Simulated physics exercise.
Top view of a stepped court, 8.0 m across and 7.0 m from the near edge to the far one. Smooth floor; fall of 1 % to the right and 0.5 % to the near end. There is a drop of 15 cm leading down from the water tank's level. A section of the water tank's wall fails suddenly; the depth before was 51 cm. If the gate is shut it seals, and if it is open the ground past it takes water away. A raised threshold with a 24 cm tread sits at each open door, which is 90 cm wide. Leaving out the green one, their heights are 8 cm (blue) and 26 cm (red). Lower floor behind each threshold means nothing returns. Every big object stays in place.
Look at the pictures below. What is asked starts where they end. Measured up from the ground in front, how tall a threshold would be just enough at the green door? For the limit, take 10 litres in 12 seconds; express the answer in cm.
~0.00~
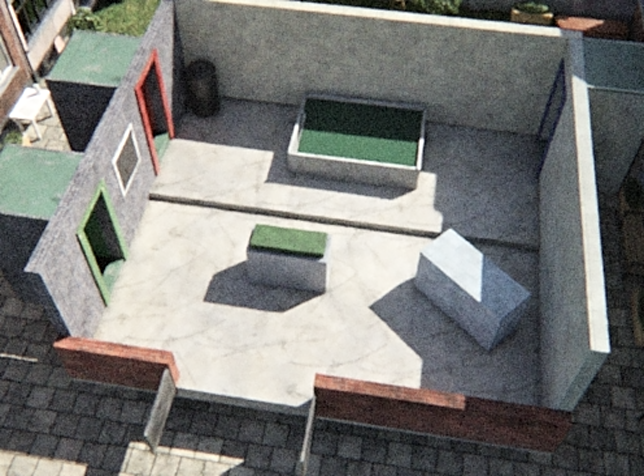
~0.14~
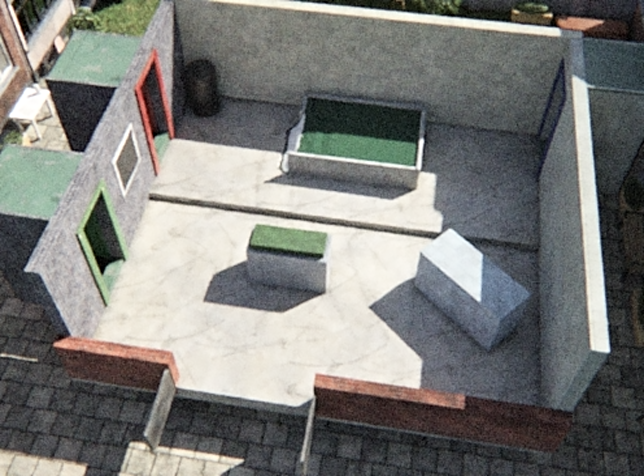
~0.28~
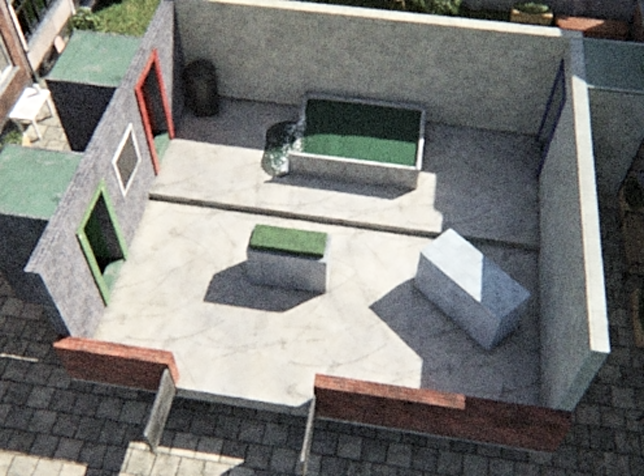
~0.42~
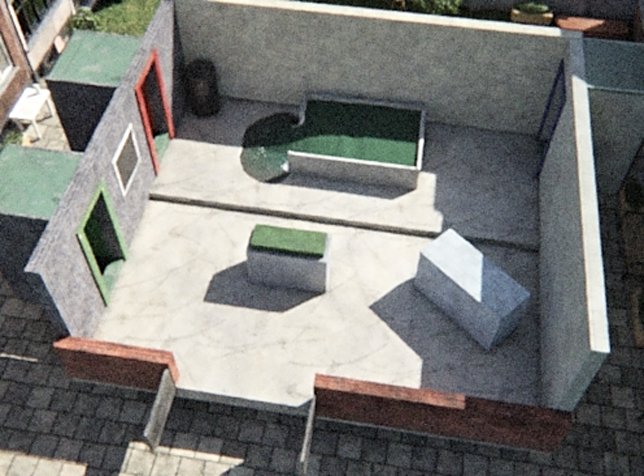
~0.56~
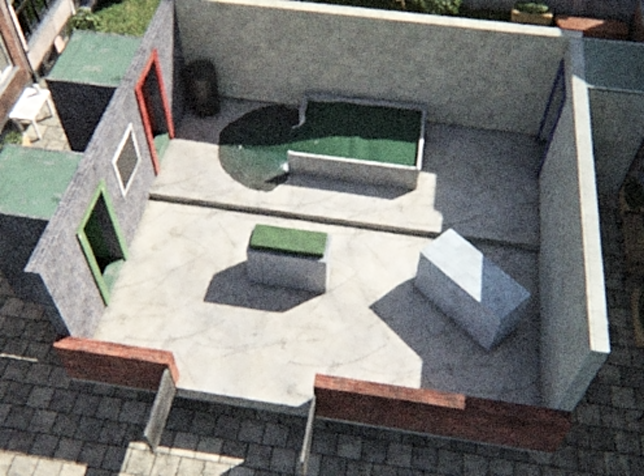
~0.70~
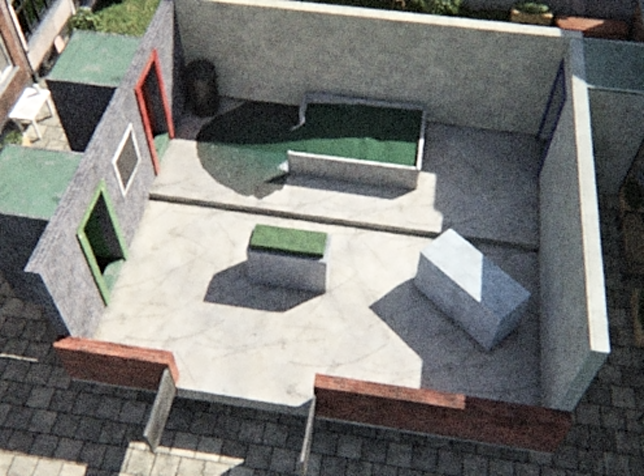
Close to 5 cm is just enough.
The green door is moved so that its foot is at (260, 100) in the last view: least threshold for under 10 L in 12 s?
Minimum: Close to 10.5 cm.
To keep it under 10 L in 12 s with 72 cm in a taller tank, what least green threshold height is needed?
A step of about 8.5 cm does it.
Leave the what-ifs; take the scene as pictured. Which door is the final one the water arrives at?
Last: Blue.
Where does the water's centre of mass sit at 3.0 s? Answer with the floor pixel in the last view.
It lies near (277, 156) in the last picture.
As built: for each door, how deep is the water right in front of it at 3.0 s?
Depths, in cm - green: 8, blue: 0, red: 22.
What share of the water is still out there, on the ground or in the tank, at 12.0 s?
Roughly 82 %.
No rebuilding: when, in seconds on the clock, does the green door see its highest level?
Approximately 3.4 s.
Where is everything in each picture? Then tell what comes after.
The first frame shows still water, 51 cm deep, in the water tank at (359, 132); the green door at (105, 248) is dry.
In the second frame, the gap is at (297, 146), the front 0.3 m out at (288, 139); the back of the water tank holds 51 cm.
In the third frame, water pours out at (297, 146) and has run 0.7 m, to (268, 142); about 9 cm deep outside, 51 cm at the back.
In the fourth frame, the gap is at (297, 146), the front 1.2 m out at (245, 143); the back of the water tank holds 51 cm.
In the fifth frame, water pours out at (297, 146) and has run 1.7 m, to (223, 136); about 5 cm deep outside, 51 cm at the back.
In the sixth frame, the front is at (199, 139), 2.2 m from the gap at (297, 146); 4.1 m2 of floor is wet, 51 cm left at the back; the green door at (105, 248), 4.8 m from the gap, is still 3.1 m from the nearest water.
After 1.4 s water covers 15 % of the floor, deepest (28 cm) near (291, 161); it has not reached the green door.
After 3.0 s water covers 25 % of the floor, deepest (33 cm) near (189, 96); 8 cm at the green door, 0 litres in over its 10 cm threshold.
After 12.0 s water covers 70 % of the floor, deepest (10 cm) near (517, 428); 5 cm at the green door, 0 litres in over its 10 cm threshold.
At the green door as built, the water arrived by 2.4 s and peaked near 8 cm at 3.4 s.
Run again over the same 12 s with other heights there, 15 litres in over 4.5 cm, 6 litres over 6 cm. The limit of 10 litres is kept from about 5 cm up.
